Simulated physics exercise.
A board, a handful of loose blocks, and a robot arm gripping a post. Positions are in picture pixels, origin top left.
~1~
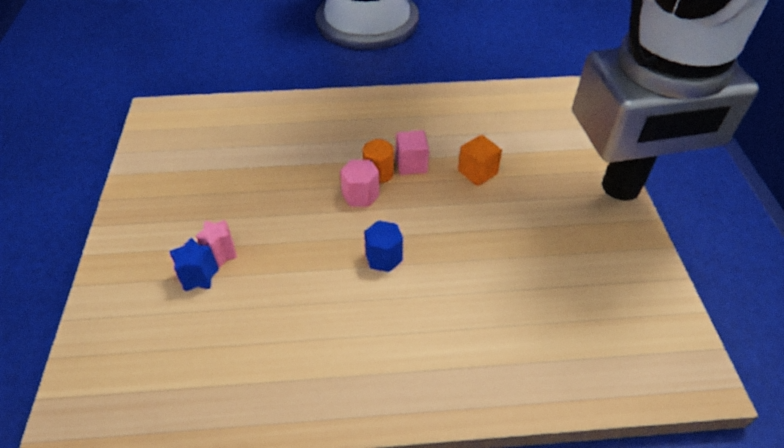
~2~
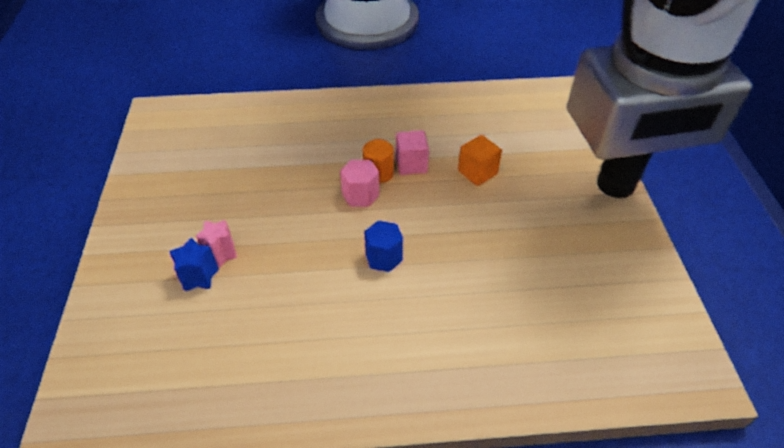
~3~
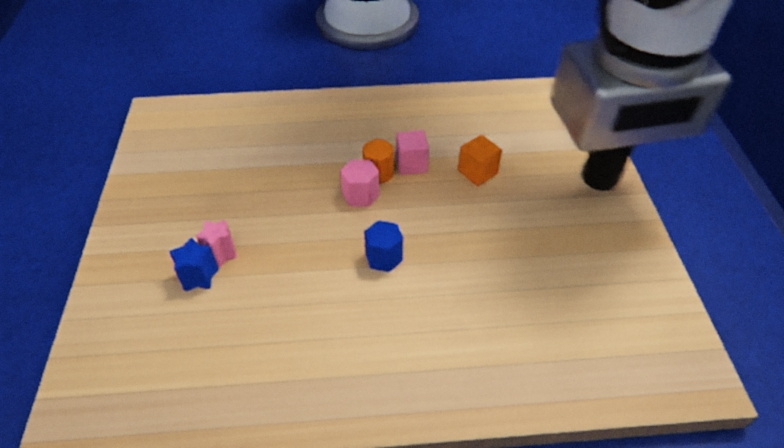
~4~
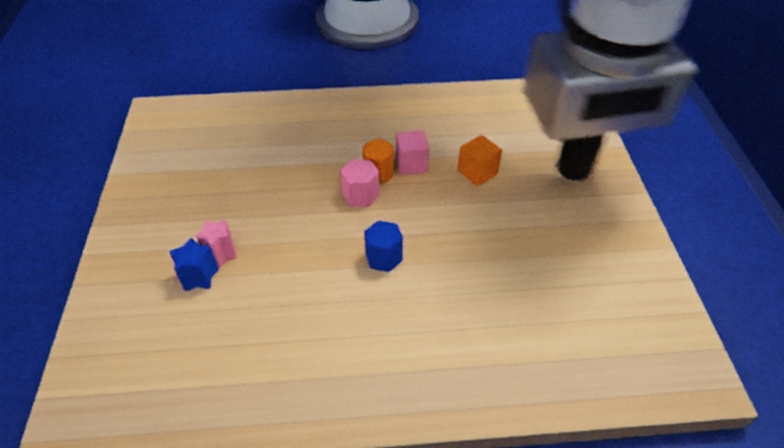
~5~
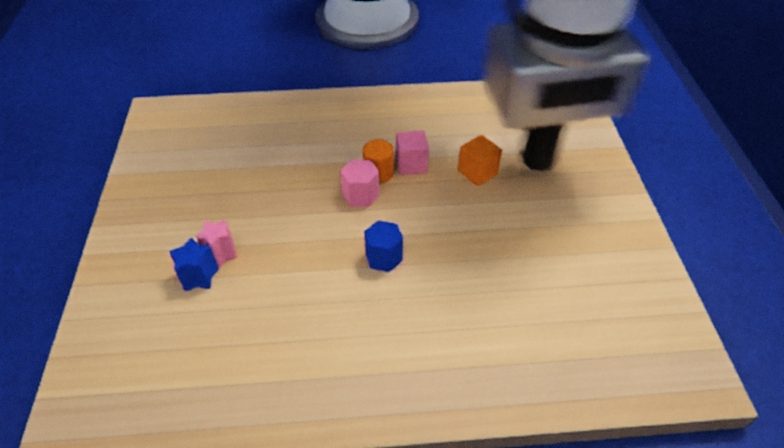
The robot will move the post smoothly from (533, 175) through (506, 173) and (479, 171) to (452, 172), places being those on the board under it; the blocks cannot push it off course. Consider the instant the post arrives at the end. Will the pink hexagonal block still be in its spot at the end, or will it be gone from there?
In the end it has not been moved.
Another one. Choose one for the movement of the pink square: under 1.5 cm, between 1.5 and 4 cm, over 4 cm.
Travels 1.5 to 4 cm.
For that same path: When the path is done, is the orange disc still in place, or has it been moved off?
In the end it has been moved.
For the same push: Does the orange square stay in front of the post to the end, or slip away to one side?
It is driven along in front.
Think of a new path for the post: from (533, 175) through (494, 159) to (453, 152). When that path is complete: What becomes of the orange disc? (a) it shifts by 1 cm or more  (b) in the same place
Option b.
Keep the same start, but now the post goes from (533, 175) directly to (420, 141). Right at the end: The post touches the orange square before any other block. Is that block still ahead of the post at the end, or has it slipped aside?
That block drops off.
The first path, step by step. Halfway along, post at (495, 156); orange square at (457, 145).
At the end, post at (454, 157); pink hexagonal block still; orange disc at (365, 148); pink square at (386, 133), turned 30° anticlockwise; orange square at (421, 138), turned 40° clockwise.
